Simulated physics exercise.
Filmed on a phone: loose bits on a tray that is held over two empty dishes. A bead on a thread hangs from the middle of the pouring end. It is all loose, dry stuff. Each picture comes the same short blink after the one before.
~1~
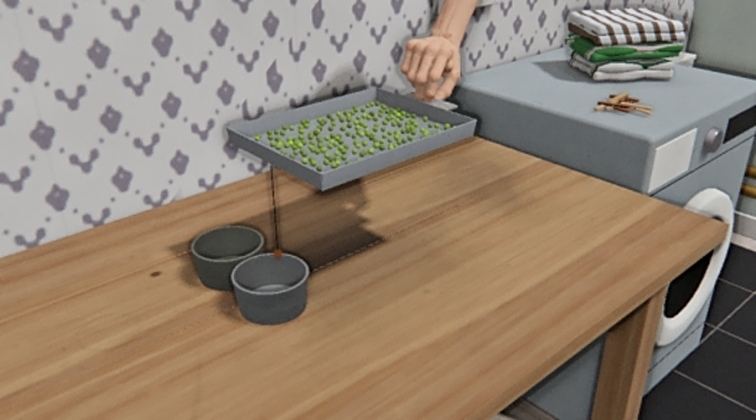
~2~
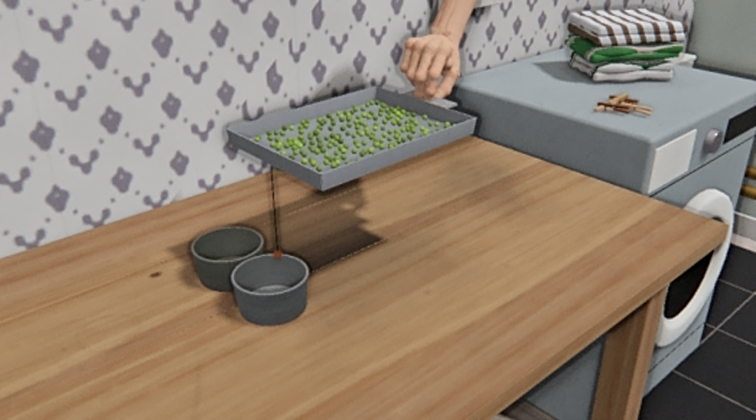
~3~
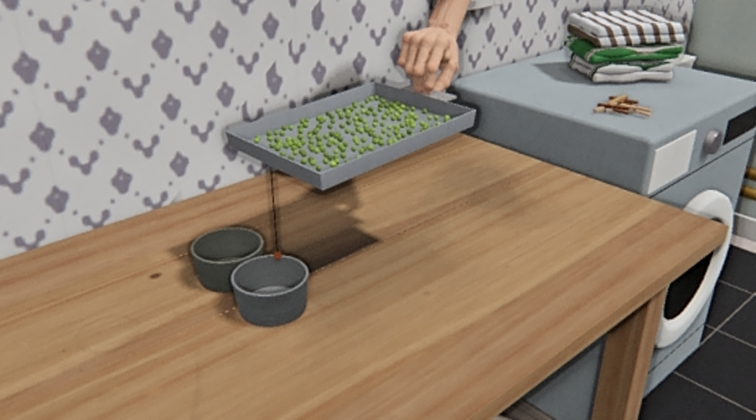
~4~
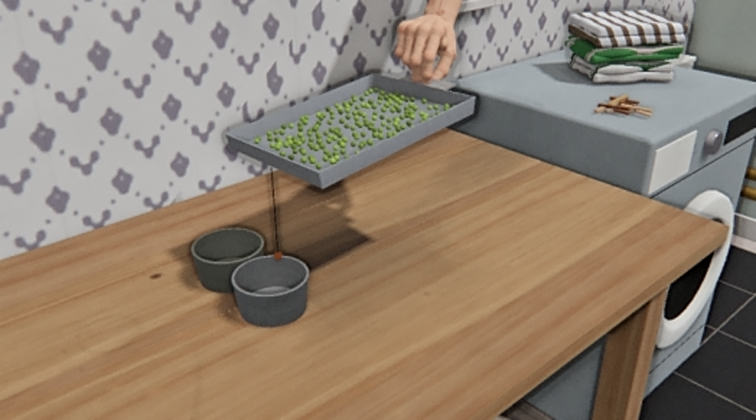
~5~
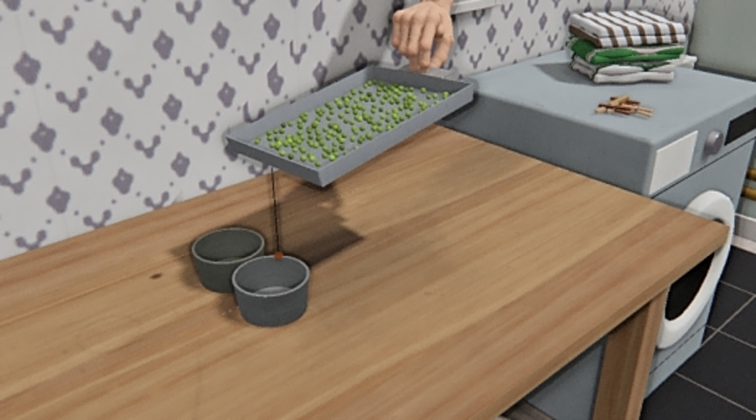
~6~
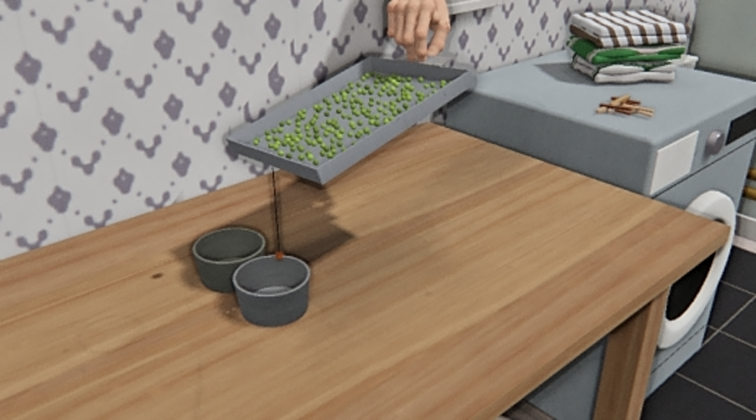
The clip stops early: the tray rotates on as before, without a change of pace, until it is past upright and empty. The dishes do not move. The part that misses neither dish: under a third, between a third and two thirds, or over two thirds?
The two hold more than two thirds of the load.
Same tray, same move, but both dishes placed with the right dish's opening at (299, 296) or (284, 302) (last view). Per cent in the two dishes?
First some 40, then 40 per cent.
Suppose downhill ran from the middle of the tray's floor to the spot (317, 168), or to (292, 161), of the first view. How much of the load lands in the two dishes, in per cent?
Near 20 % and 40 %.
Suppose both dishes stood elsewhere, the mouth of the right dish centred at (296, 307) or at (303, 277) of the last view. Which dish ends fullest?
First left, then the dish on the left.
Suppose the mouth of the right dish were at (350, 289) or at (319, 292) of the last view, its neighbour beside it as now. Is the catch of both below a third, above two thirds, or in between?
At the first place less than a third, at the second under a third.
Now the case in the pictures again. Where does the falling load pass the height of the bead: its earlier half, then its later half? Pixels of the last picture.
First near (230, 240), later near (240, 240).
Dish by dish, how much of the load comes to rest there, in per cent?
Left dish near 80 in a hundred; right dish near 10.
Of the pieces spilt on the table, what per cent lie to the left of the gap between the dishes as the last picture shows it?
Roughly 100 in a hundred.
Soon, tray tipped steeply; nearly all on the tray; a stray few in the left dish; a stray few outside both; a stray few in the air.
A while on, tray tipped right over; nearly all on the tray; a small part in the left dish; a stray few outside both; a stray few in the air.
Towards the end, tray tipped past a quarter turn; a small part in the right dish; most in the left dish; a small part outside both.
Finally, tray tipped past a quarter turn; a small part in the right dish; most in the left dish; a small part outside both.
